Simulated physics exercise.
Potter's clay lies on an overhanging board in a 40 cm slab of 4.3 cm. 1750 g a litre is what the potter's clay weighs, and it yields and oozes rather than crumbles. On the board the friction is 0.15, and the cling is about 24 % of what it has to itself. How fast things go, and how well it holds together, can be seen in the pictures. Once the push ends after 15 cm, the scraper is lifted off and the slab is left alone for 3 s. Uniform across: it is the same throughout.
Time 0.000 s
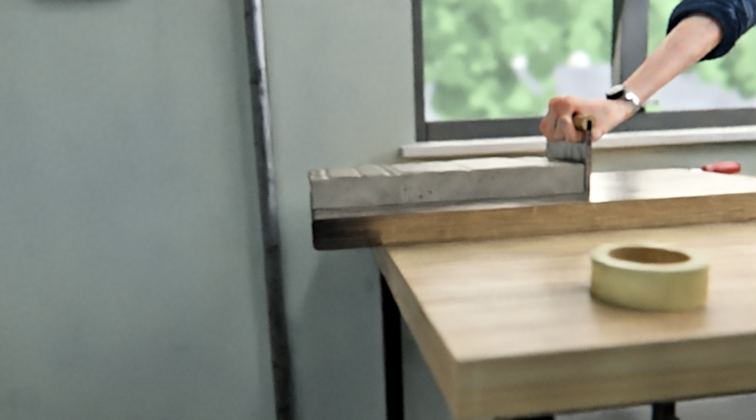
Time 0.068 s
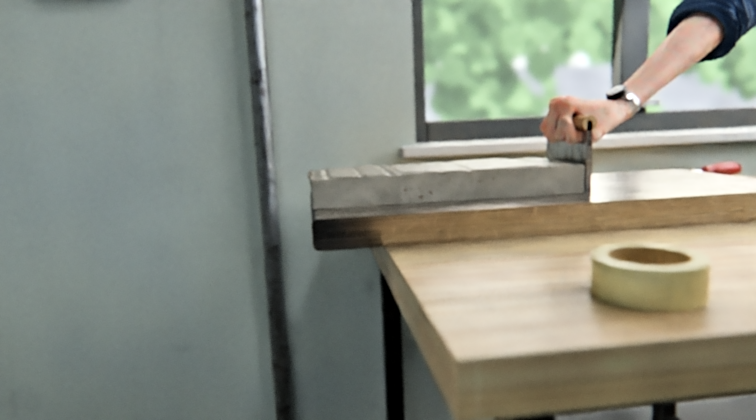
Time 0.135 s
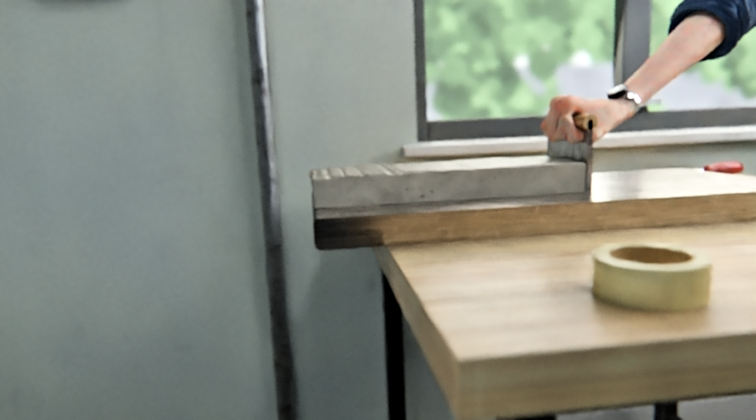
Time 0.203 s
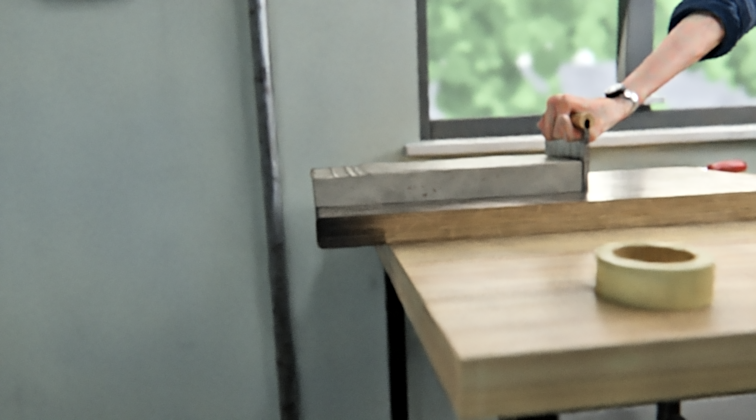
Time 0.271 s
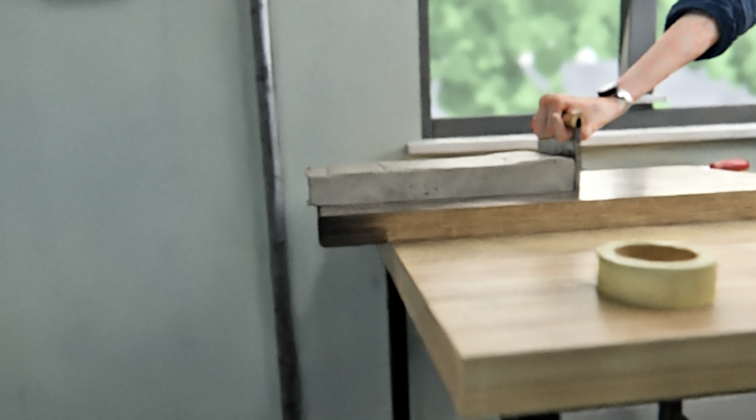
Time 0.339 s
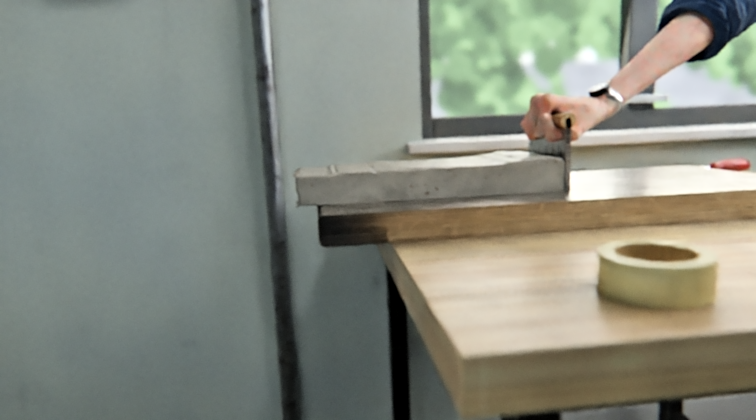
The clip shows a hand holding a scraper against the right end of a grey clay slab on a wooden board, then pushing it slowly left until the slab's front end extends slightly past the board's edge.
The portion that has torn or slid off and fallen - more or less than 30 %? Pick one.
More.
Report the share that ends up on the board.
About 65 % ends on the board.
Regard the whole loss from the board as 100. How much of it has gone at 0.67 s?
I'd say near 70 per cent.
After 0.67 s, 74 % lies on the board and 0 % has fallen.
After 1.07 s, 64 % lies on the board and 19 % has fallen.
After 1.46 s, 64 % lies on the board and 36 % has fallen.
After 1.86 s, 64 % lies on the board and 36 % has fallen.
After 3.86 s, at the end, 64 % lies on the board and 36 % has fallen.
